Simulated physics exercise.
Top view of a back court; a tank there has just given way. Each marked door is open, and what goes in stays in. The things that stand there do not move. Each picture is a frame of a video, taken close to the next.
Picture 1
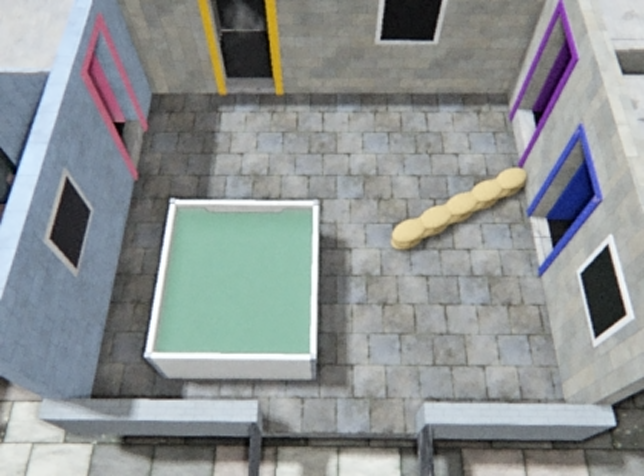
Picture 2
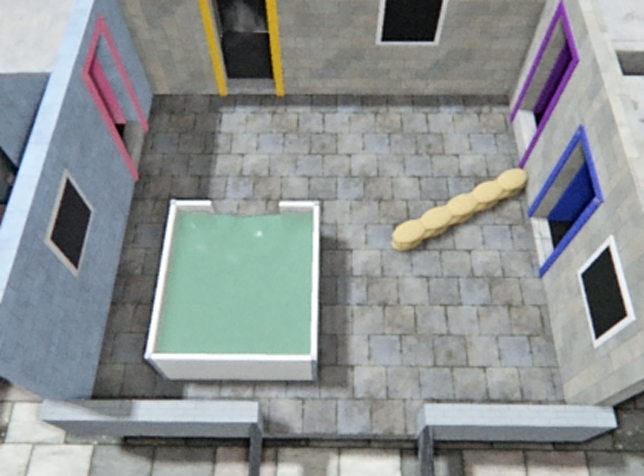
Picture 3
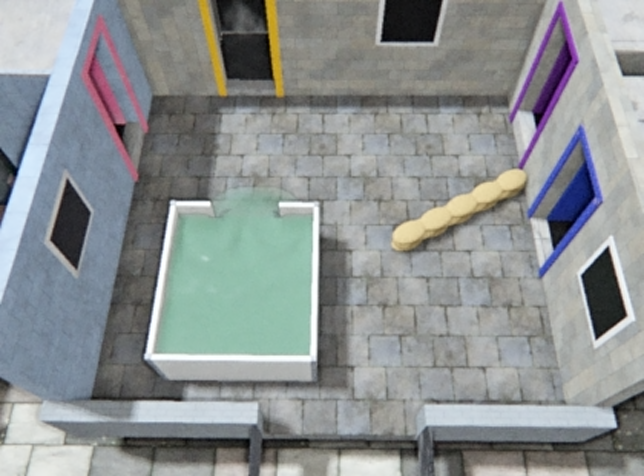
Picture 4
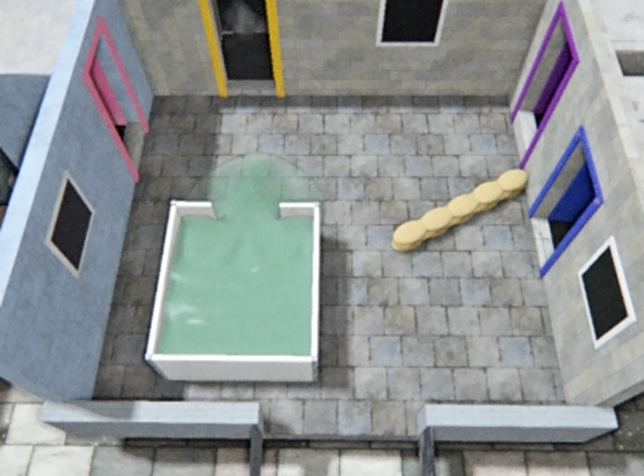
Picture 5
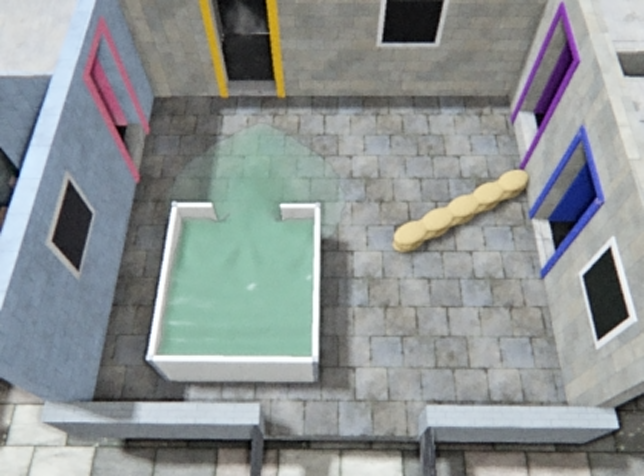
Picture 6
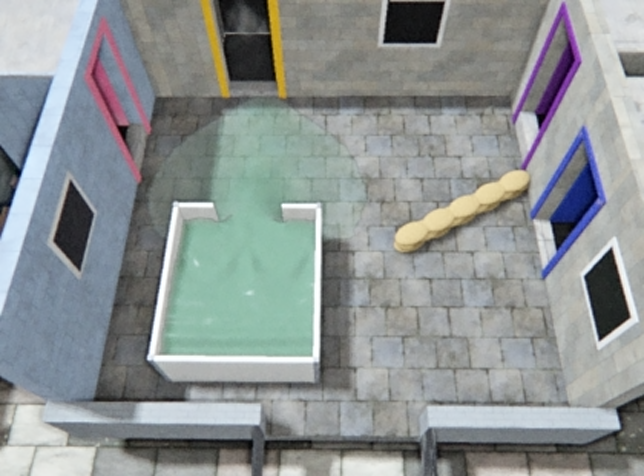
The clip opens on a walled, paved court with a white open tank of still green water and a lumpy tan barrier to its right. A gap appears in the tank's far side, the water ripples, and it pours out, fanning across the paving until its thin edge is near the yellow-framed doorway.
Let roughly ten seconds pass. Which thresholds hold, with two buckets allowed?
My prediction: The yellow door gets too much water coming through. The blue door doesn't get too much water coming through. The purple door doesn't get too much water coming through. The pink door doesn't get too much water coming through.
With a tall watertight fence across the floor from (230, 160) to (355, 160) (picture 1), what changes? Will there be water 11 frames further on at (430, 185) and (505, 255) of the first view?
As listed: Under water, free of water.
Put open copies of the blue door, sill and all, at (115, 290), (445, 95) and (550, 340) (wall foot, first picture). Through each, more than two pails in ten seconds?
The three doors, in turn: Is beyond it, is beyond it, is short of it.
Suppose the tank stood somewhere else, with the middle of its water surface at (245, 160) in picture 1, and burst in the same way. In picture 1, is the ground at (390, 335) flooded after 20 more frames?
Spot check: Left dry.
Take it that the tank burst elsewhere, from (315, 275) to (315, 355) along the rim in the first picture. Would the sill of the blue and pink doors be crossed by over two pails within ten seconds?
So here's how it goes: Blue door runs over, while pink door stays within bounds.
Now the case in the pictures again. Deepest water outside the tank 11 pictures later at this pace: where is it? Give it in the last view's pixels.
Answer: (216, 97).
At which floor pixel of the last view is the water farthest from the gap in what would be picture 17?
I'd put it around (508, 96).
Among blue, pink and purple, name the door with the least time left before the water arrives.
First in line is the pink one.
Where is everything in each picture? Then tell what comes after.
In the first picture, the open tank at (239, 276) is whole and still.
In the second picture, the front is at a hidden place, out from the gap on the open tank's far side.
In the third picture, the front is at (230, 193), out from the gap on the open tank's far side.
In the fourth picture, water pours out on the open tank's far side and has run to (248, 158).
In the fifth picture, water pours out on the open tank's far side and has run to (255, 128).
In the sixth picture, water pours out on the open tank's far side and has run to (263, 97).
A moment on, water covers 35 % of the floor; the yellow door over two buckets in, the blue door not reached, the purple door not reached, the pink door wet at the sill, nothing in.
Next, water covers 40 % of the floor; the yellow door far over two buckets in, the blue door not reached, the purple door not reached, the pink door wet at the sill, nothing in.
Then, water covers 50 % of the floor; the yellow door far over two buckets in, the blue door not reached, the purple door wet at the sill, nothing in, the pink door wet at the sill, nothing in.
Later, water covers 70 % of the floor; the yellow door far over two buckets in, the blue door not reached, the purple door wet at the sill, nothing in, the pink door wet at the sill, nothing in.
In the end, water covers 80 % of the floor; the yellow door far over two buckets in, the blue door not reached, the purple door wet at the sill, nothing in, the pink door wet at the sill, nothing in.
